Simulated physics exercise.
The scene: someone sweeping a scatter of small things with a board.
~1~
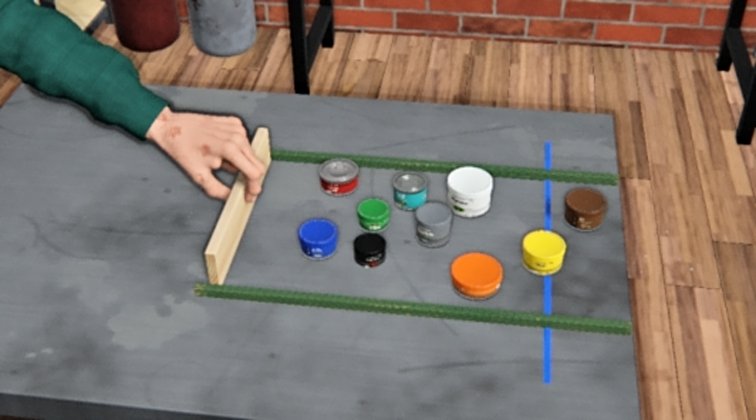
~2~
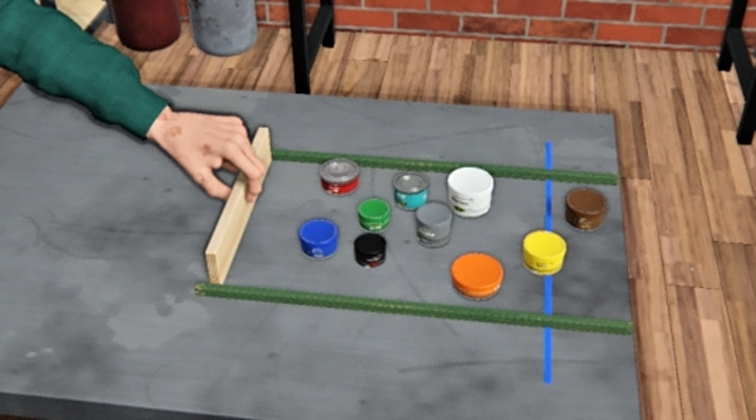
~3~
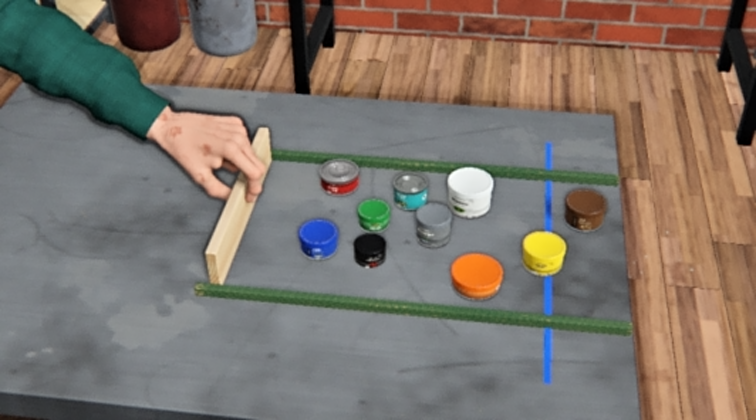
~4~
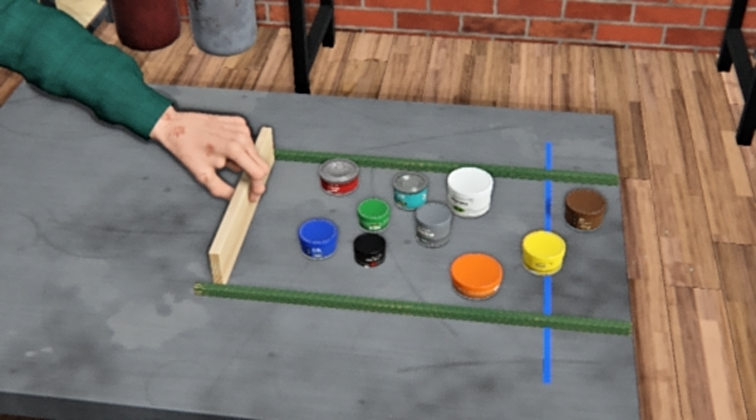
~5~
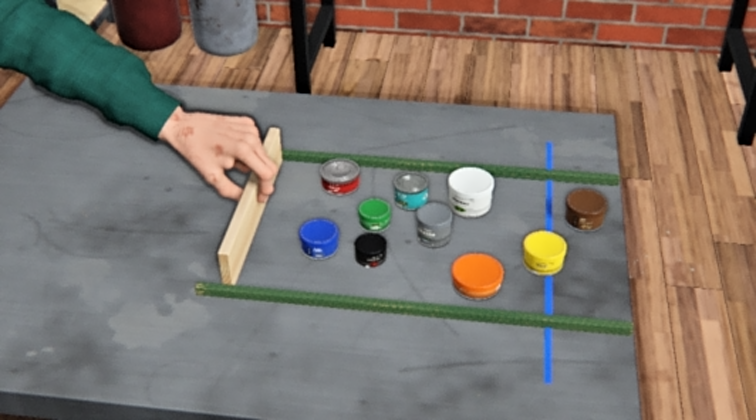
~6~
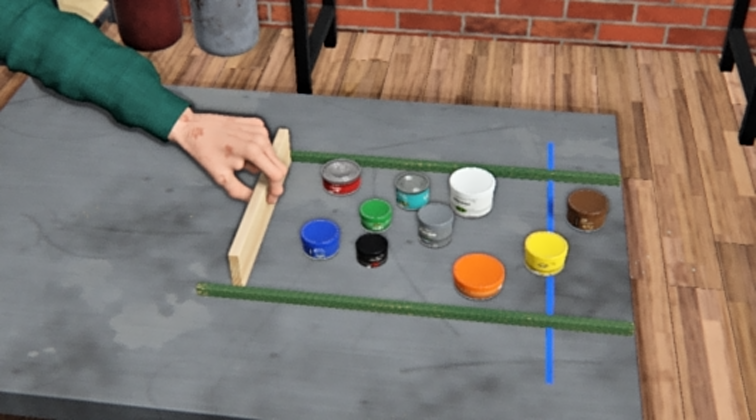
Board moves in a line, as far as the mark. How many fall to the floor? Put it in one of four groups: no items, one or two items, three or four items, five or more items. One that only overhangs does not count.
Group: One or two items.
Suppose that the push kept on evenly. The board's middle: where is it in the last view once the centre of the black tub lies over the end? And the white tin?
Points: About (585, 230) and about (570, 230).
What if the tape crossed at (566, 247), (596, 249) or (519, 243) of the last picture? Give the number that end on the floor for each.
Going through each try, you'd get 2, 5 and 0.
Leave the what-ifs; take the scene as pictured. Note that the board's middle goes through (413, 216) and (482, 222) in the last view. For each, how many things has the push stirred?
First 8, then 9.
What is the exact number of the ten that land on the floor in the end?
It comes to 1.
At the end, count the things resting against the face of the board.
Number: 5.
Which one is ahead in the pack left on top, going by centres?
I'd go with the yellow pot.
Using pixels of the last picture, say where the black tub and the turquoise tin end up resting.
First: About (595, 275); second: About (568, 208).
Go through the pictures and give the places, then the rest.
The first picture shows brown tin (584, 210); yellow pot (543, 254); orange tin (476, 277); board (241, 203); tape (548, 245).
The second picture shows yellow pot (543, 254); blue pot (319, 240).
The third picture shows orange tin (476, 278); red tin (339, 178).
The fourth picture shows brown tin (584, 211); white tin (469, 193).
The fifth picture shows yellow pot (544, 254); board (253, 203).
The sixth picture shows brown tin (587, 211); yellow pot (545, 254); orange tin (478, 278); board (262, 204); tape (550, 245).
Early on, none off yet; brown tin at rest near (587, 211); yellow pot at rest near (545, 254); orange tin at rest near (478, 278).
A while later, none off yet; brown tin at rest near (587, 211); yellow pot at rest near (545, 254); orange tin travelled about its own width near (517, 294).
Finally, the number that fall off is one or two; lost, brown tin.
